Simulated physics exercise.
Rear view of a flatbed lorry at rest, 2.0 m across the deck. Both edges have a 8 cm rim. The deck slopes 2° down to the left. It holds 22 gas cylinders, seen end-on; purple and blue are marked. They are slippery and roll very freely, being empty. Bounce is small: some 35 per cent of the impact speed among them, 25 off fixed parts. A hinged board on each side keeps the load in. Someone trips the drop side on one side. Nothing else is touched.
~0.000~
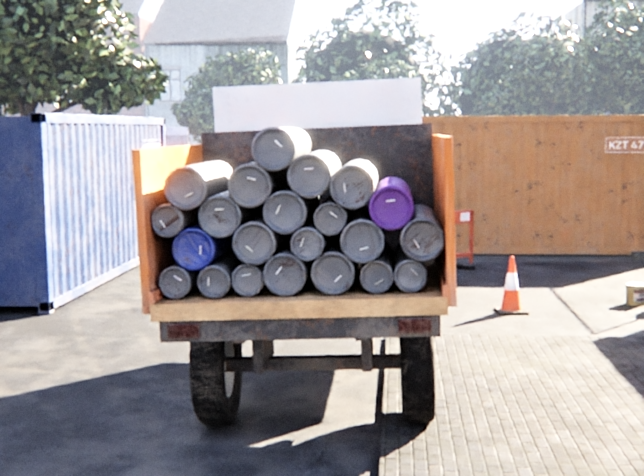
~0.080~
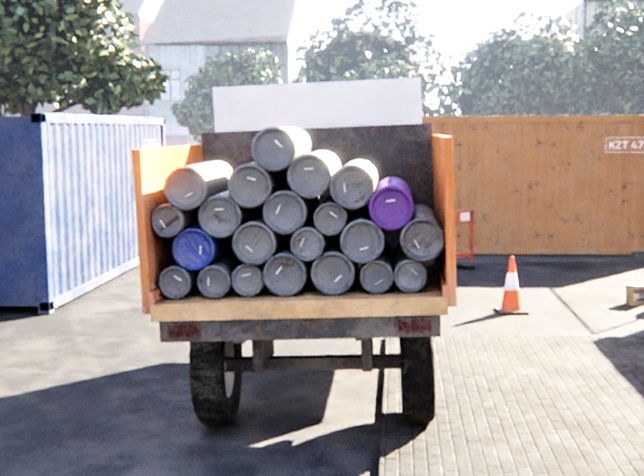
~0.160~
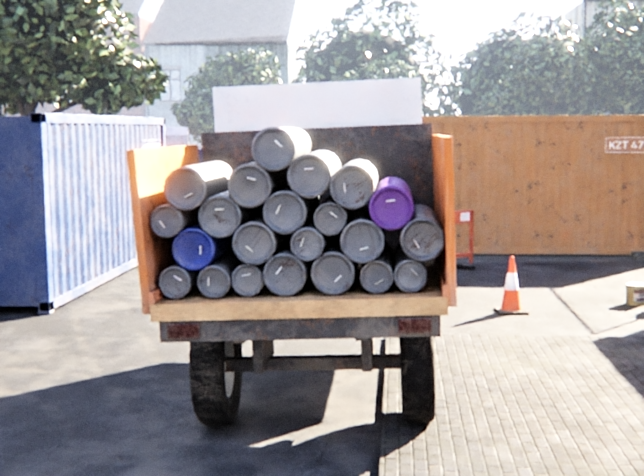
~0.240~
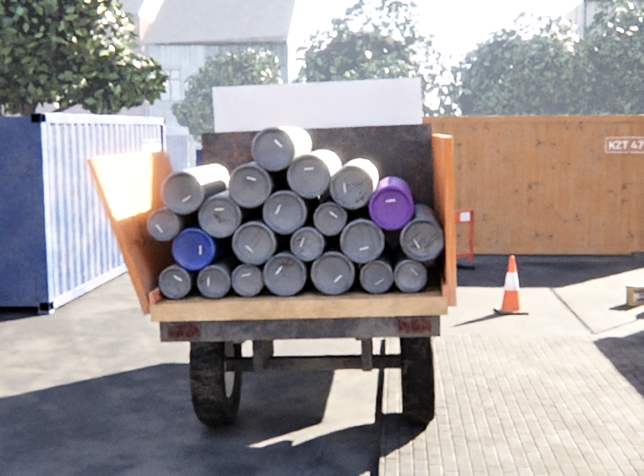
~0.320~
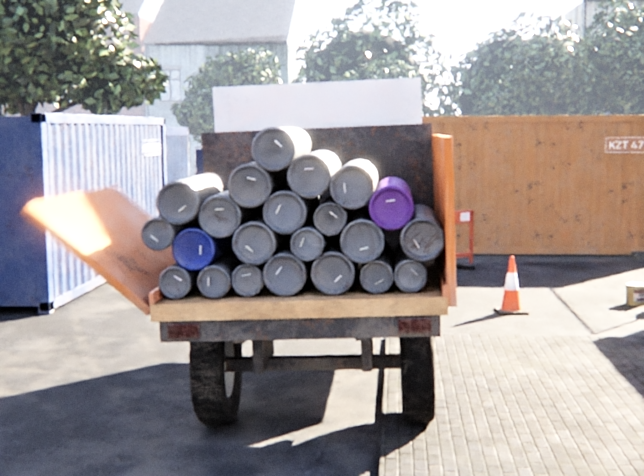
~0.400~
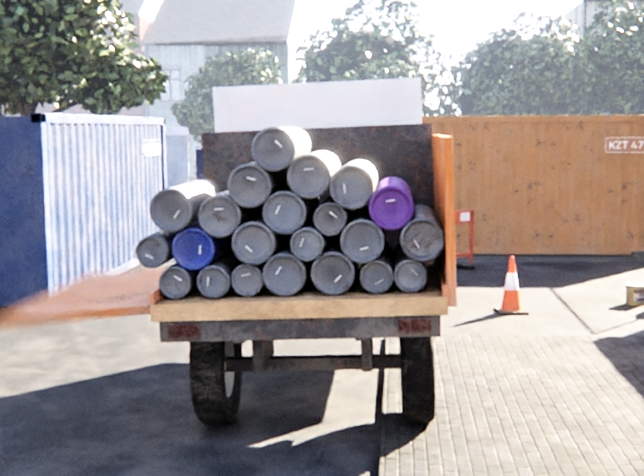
In the video, a parked flatbed lorry seen from behind carries stacked grey cylinders, one blue and one purple; its left side board swings outward and down, and the cylinders at the left edge shift slightly left.
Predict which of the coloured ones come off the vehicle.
Purple is still aboard, blue ends on the ground.
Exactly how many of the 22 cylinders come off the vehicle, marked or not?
The count is 7.
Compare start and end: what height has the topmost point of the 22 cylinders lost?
About 30 cm.
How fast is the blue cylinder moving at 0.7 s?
About 0.2 m/s.
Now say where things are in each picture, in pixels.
The first picture shows purple (391, 208), blue (192, 250); both sides upright; the deck slopes 2° down to the left; 7 of the 22 make up the bottom layer.
The second picture shows purple (391, 208), blue (192, 250); both sides upright.
The third picture shows purple (391, 208), blue (192, 250); both sides upright.
The fourth picture shows purple (391, 208), blue (192, 250); left board out by 15°, tip at (93, 164).
The fifth picture shows purple (391, 208), blue (192, 250); left board out by 50°, tip at (29, 211).
The sixth picture shows purple (391, 208), blue (192, 250); left board out by 95°, tip at (1, 322).
Then, 0.7 s in, purple is up on others, 35 cm from the right edge; blue is up on others, 25 cm from the left edge, rolling left; 2 off so far.
Then, 1.1 s in, blue is up on others, 15 cm from the left edge, rolling left; still the same for purple; 2 off so far.
Then, 1.5 s in, blue is dropping off the left side; still the same for purple; 4 off so far.
In the end (6.0 s), purple is up on others, 35 cm from the right edge; blue is on the ground to the left; 7 off so far.
